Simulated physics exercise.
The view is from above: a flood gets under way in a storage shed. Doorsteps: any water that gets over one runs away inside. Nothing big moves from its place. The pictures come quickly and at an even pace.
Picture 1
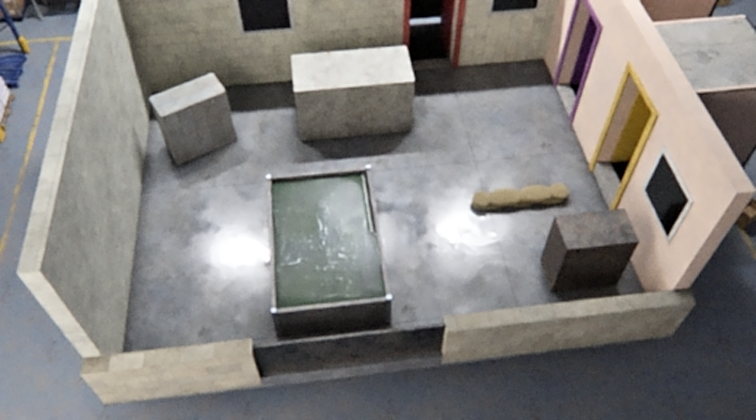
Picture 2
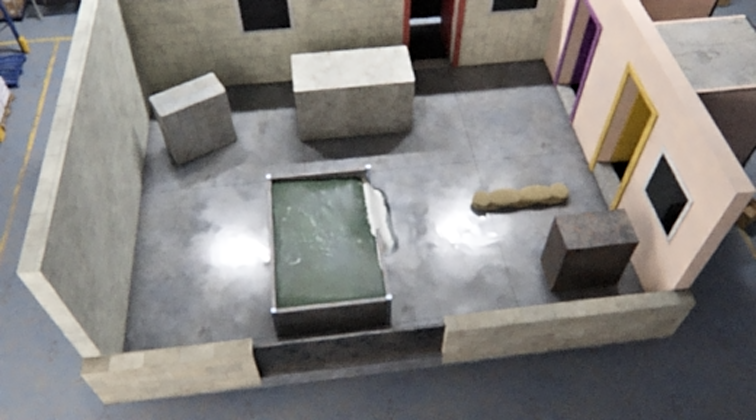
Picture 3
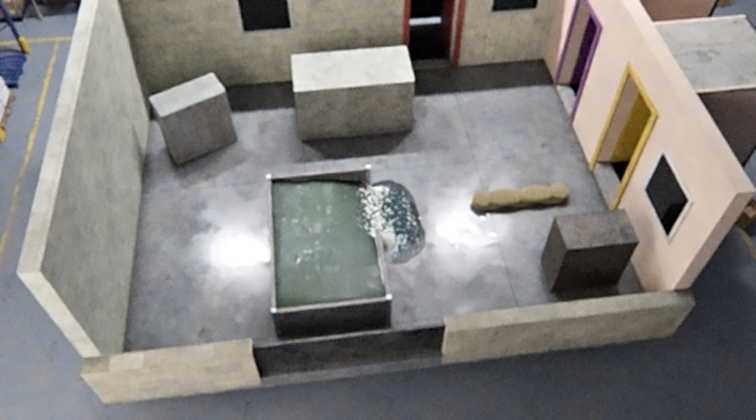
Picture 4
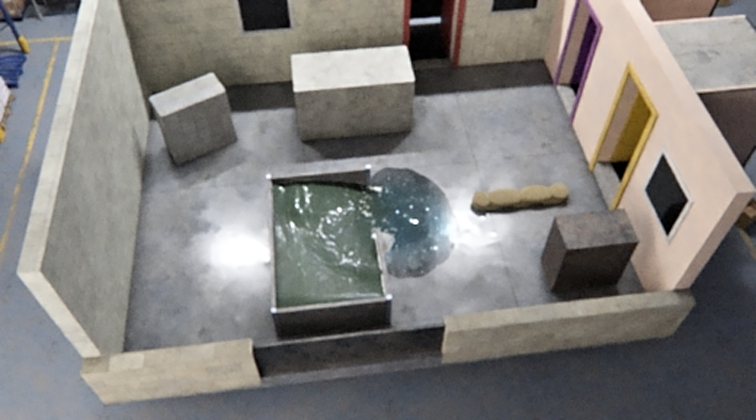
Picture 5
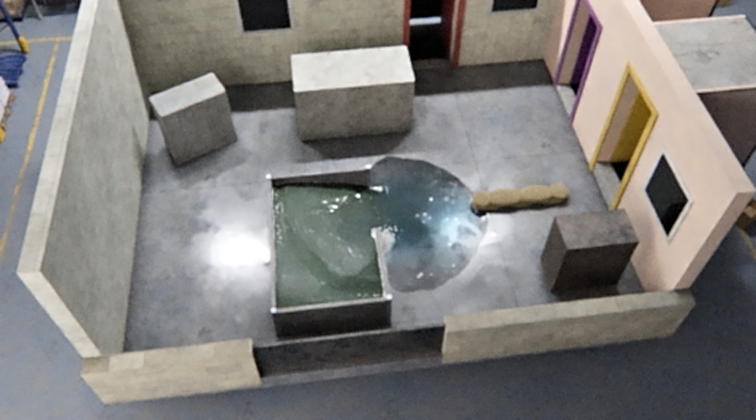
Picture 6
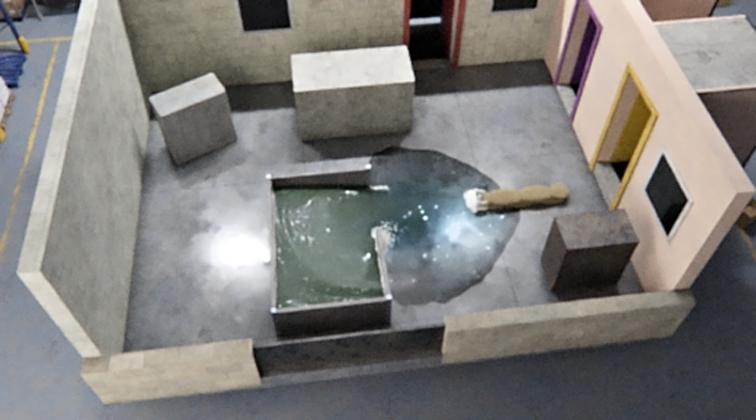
A tank of greenish water stood still in a walled room, then water burst through its right side and spread across the grey floor in a widening pool, reaching around the end of a tan, log-like barrier.
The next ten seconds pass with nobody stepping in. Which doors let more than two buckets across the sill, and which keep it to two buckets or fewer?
One by one: Yellow door: Two buckets at most. Red door: Over two buckets. Purple door: Over two buckets.
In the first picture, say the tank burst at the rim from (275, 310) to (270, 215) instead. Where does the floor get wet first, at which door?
The red-painted one, I think.
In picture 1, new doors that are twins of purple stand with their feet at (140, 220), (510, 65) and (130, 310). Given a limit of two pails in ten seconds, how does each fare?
So it goes runs below, then runs above, then runs below.
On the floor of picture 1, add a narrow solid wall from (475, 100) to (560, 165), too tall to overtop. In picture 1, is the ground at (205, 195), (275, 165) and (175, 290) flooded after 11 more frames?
Listed order: Spared, spared, spared.
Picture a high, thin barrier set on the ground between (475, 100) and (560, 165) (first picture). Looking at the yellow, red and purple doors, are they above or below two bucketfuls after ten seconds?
Okay, so the yellow door comes in short, the red door ends up above, and the purple door comes in short.
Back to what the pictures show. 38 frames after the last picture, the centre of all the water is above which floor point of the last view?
It is around (456, 188).
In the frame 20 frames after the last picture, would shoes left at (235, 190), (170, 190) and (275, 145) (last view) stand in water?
Result, in order: Unflooded / unflooded / unflooded.
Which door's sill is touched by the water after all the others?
That would be the red one.
A moment on, water covers 30 % of the floor; the yellow door wet at the sill, nothing in, the red door not reached, the purple door not reached.
Next, water covers 40 % of the floor; the yellow door wet at the sill, nothing in, the red door not reached, the purple door under two buckets in.
Then, water covers 45 % of the floor; the yellow door wet at the sill, nothing in, the red door under two buckets in, the purple door over two buckets in.
Later, water covers 55 % of the floor; the yellow door wet at the sill, nothing in, the red door under two buckets in, the purple door over two buckets in.
In the end, water covers 80 % of the floor; the yellow door wet at the sill, nothing in, the red door over two buckets in, the purple door far over two buckets in.
